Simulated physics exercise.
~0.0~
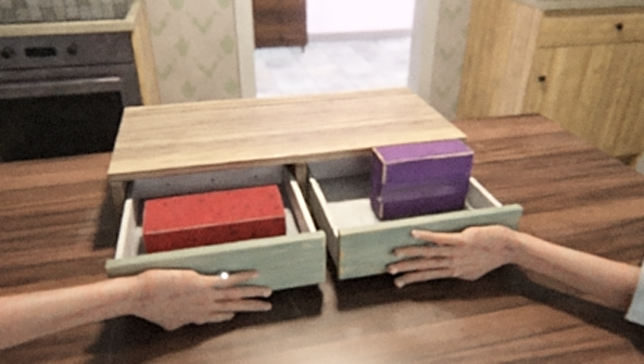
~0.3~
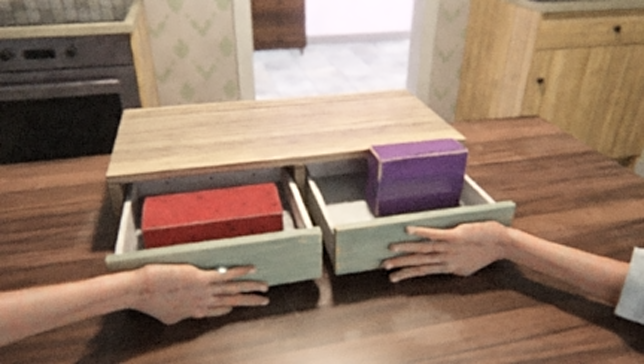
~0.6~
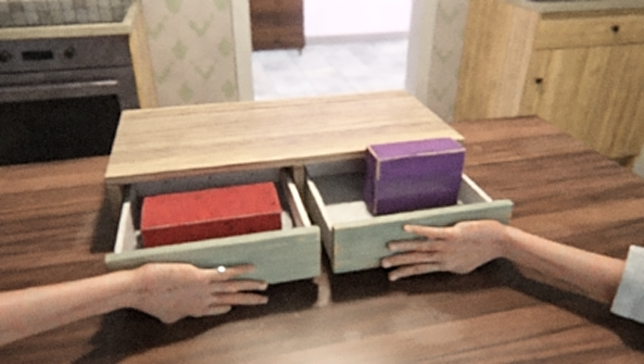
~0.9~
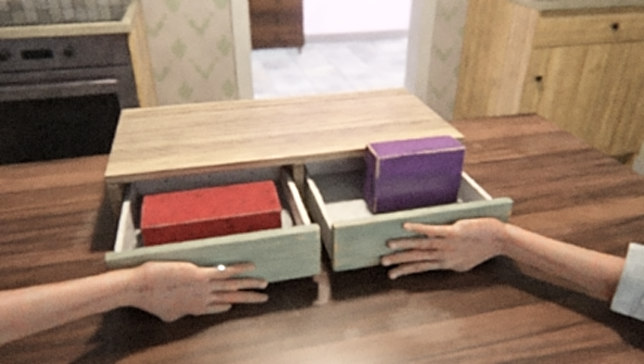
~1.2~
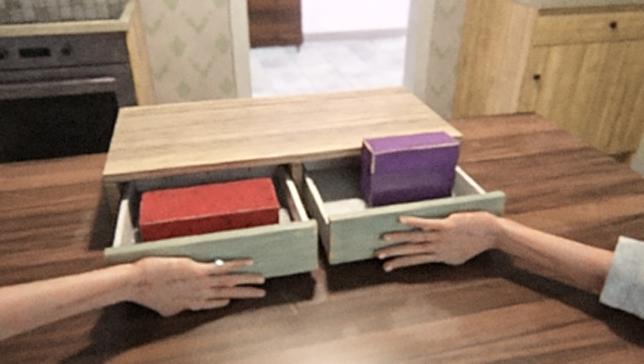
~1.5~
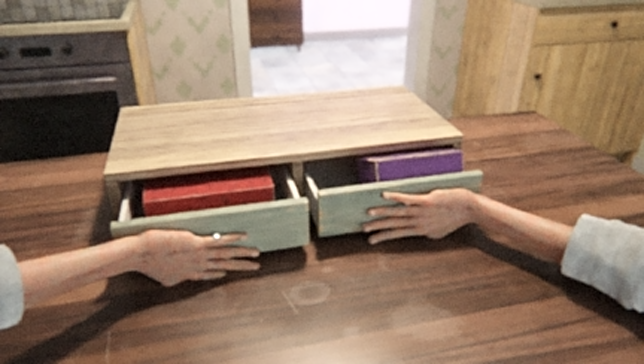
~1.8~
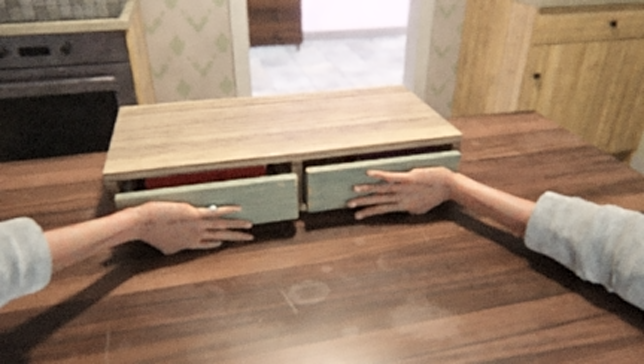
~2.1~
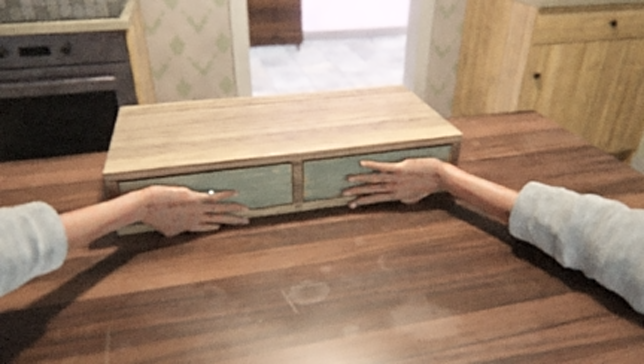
The footage shows a small wooden chest on a table with two pale green drawers pulled out, a red brick in the left and a purple box in the right. Two hands push both drawers inward, hiding the objects, until both drawers are shut flush.
